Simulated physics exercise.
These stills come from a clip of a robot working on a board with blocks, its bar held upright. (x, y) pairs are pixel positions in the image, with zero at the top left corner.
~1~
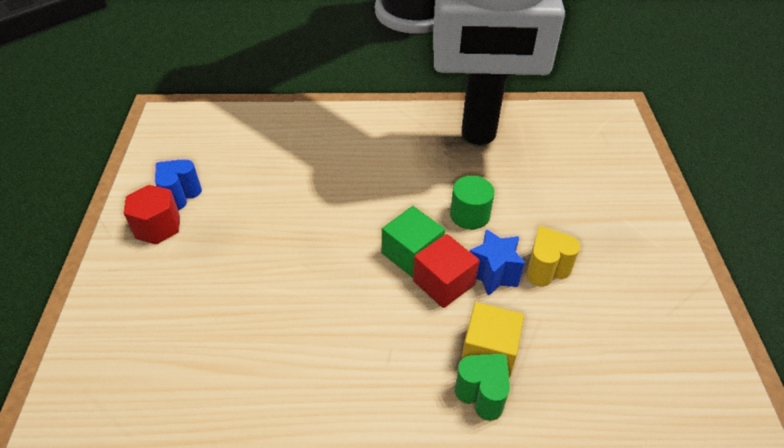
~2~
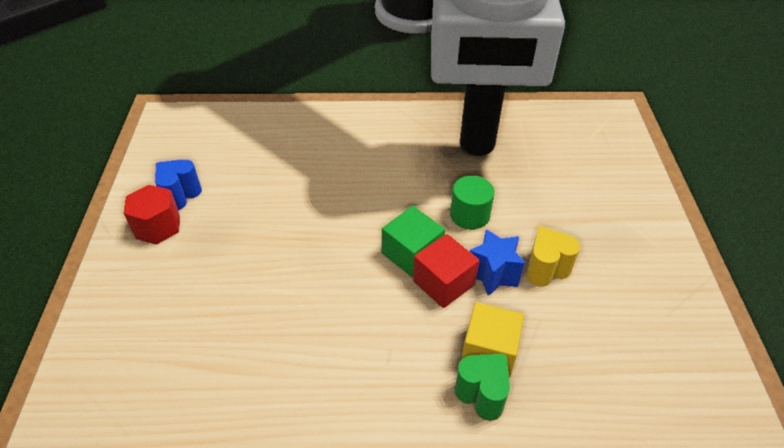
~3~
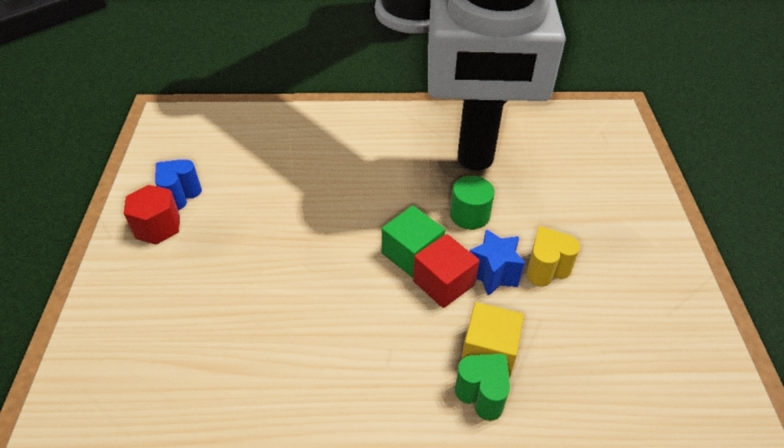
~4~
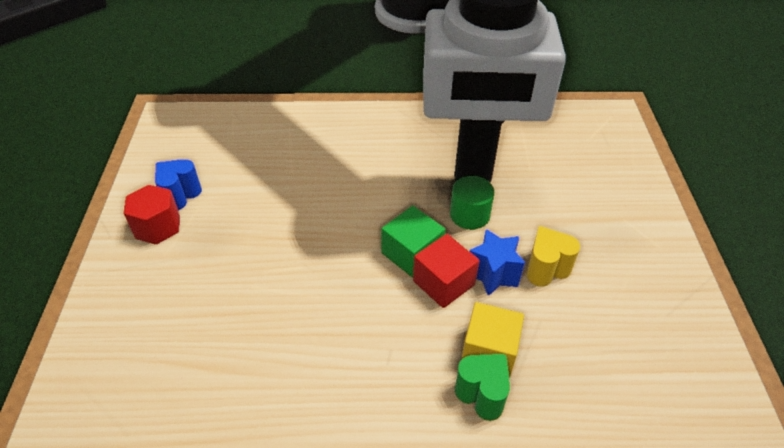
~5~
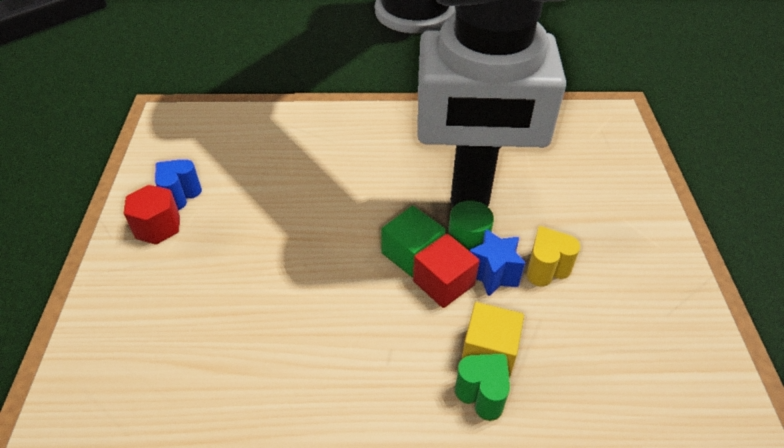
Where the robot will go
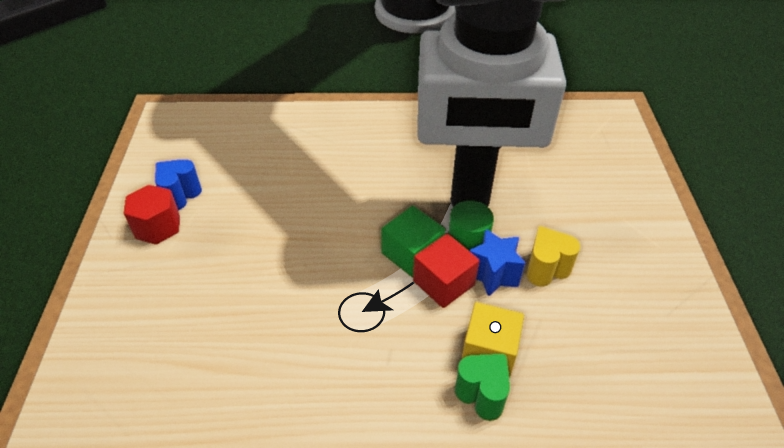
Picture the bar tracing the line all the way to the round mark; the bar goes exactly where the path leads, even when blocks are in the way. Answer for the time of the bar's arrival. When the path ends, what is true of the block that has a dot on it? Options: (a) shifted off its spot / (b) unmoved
Choice b: Unmoved.
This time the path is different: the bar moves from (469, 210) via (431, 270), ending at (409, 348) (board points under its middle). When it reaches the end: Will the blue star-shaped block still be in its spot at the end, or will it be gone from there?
It travels a centimetre or more.
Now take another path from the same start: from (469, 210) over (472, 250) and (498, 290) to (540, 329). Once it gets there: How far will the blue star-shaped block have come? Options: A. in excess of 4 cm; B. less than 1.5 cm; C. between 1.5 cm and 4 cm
I'll go with A - in excess of 4 cm.
Path on the board, from (469, 210) over (448, 248) and (412, 283) to (362, 312); the dot is on the yellow four-sided block.
What follows on the original path. One third of the way, bar (449, 241); green four-sided block (406, 231), turned 15° clockwise; red four-sided block (435, 281); green circle (469, 256); blue star-shaped block (512, 264), turned 20° anticlockwise.
Two thirds of the way, bar (412, 276); green four-sided block (374, 240), turned 80° clockwise; red four-sided block (433, 295), turned 15° clockwise; green circle (472, 264); blue star-shaped block (515, 265), turned 35° anticlockwise.
At the end, bar (361, 304); green four-sided block (366, 240), turned 95° clockwise; red four-sided block (433, 298); green circle (472, 264); yellow four-sided block in place; blue star-shaped block (515, 265), turned 35° anticlockwise.
